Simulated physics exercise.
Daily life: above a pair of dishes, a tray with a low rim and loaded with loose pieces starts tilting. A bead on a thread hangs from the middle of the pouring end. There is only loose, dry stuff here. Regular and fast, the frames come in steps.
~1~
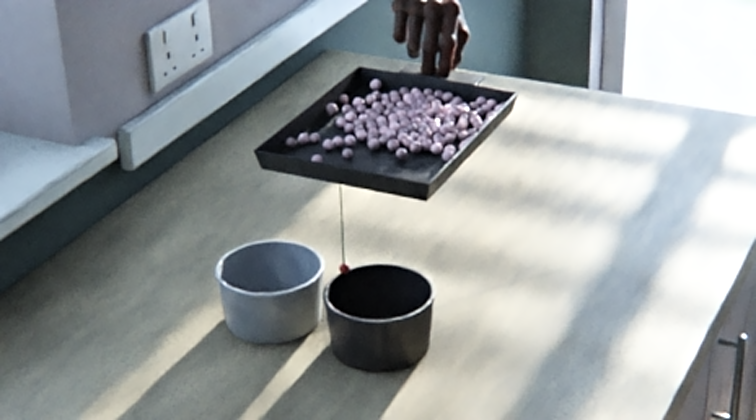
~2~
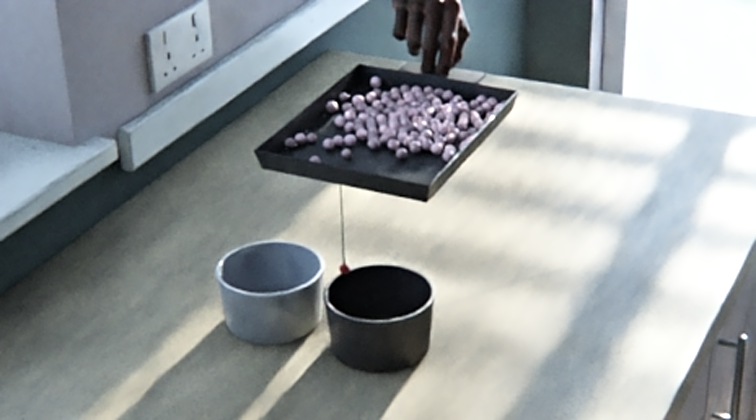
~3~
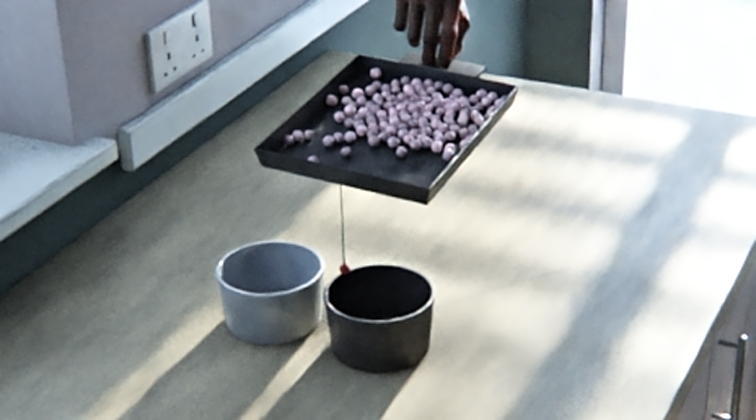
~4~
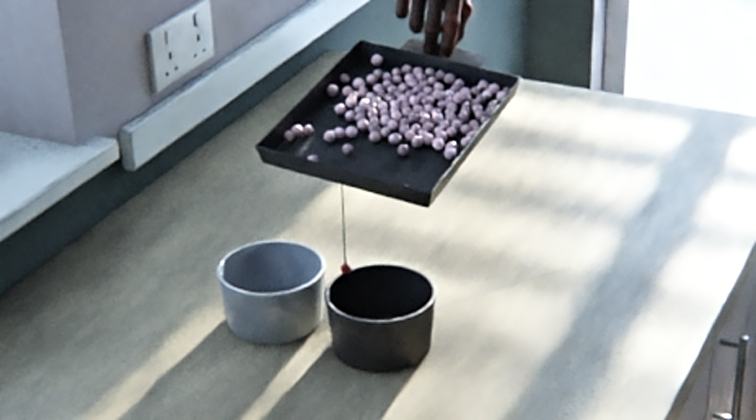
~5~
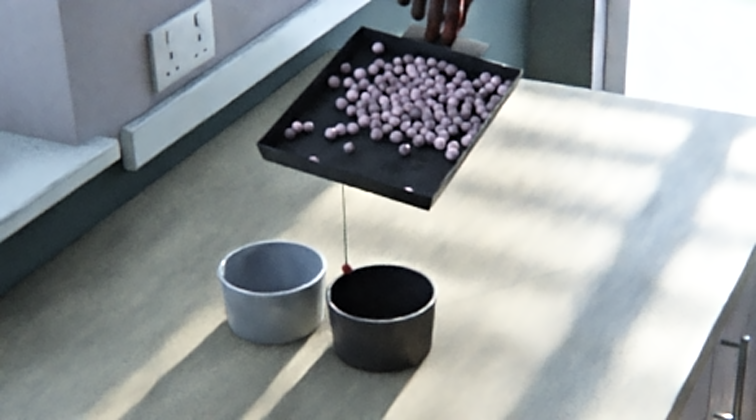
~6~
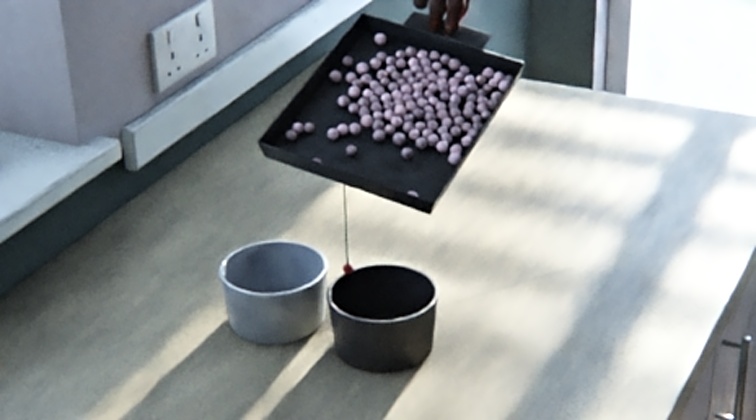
We see a hand holding a dark tray of small pinkish balls above a grey dish and a black dish; the tray tilts gradually, its front right corner dipping lowest, while the balls shift slightly on it.
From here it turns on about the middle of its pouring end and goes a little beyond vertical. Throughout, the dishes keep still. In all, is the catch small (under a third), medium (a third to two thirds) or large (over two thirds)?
Medium.
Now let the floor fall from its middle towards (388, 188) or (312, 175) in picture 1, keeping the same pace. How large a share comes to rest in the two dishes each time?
About 50 and 60 percent.
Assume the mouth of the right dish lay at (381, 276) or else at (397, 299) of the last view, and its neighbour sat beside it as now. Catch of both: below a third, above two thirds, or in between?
Below one third; above two thirds.
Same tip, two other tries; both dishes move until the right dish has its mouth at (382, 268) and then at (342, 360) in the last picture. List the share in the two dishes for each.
Some 0 percent in the first case, 0 percent in the second.
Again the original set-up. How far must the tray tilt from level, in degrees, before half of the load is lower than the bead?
It's turned some 90 degrees by then.
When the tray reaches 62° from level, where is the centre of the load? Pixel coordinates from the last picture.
Around (414, 174).
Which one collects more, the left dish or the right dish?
More ends up in the one on the right.
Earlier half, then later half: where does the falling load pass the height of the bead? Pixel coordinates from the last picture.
I'd put it at roughly (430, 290), and after that at roughly (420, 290).
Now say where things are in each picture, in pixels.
In the first picture, corners of the pouring end near (261, 149) and (426, 181), level; middle of the load near (413, 114), sugar pearls; left dish near (245, 313); right dish near (356, 340); bead on its thread near (344, 268).
In the second picture, corners of the pouring end near (261, 149) and (426, 182), level; middle of the load near (413, 113).
In the third picture, corners of the pouring end near (261, 147) and (427, 185), tipped barely, lowest at the right corner; middle of the load near (413, 108), only a few on the move.
In the fourth picture, corners of the pouring end near (262, 145) and (428, 190), tipped a little, lowest at the right corner; middle of the load near (415, 101), only a few on the move.
In the fifth picture, corners of the pouring end near (263, 142) and (429, 194), tipped a little, lowest at the right corner; middle of the load near (416, 97), a little on the move.
In the sixth picture, corners of the pouring end near (264, 140) and (431, 198), tipped clearly, lowest at the right corner; middle of the load near (418, 96), all but a few on the move; left dish near (249, 313); right dish near (359, 341).
Shortly afterwards, tray tipped steeply; all but a few on the tray; only a few in the right dish; only a few outside both; a little in the air.
Next, tray tipped past a quarter turn; a little on the tray; near a third in the right dish; near half outside both; a little in the air.
Some moments later, tray tipped past a quarter turn; near half in the right dish; near half outside both.
In the end, tray tipped past a quarter turn; near half in the right dish; none at all in the left dish; near half outside both.
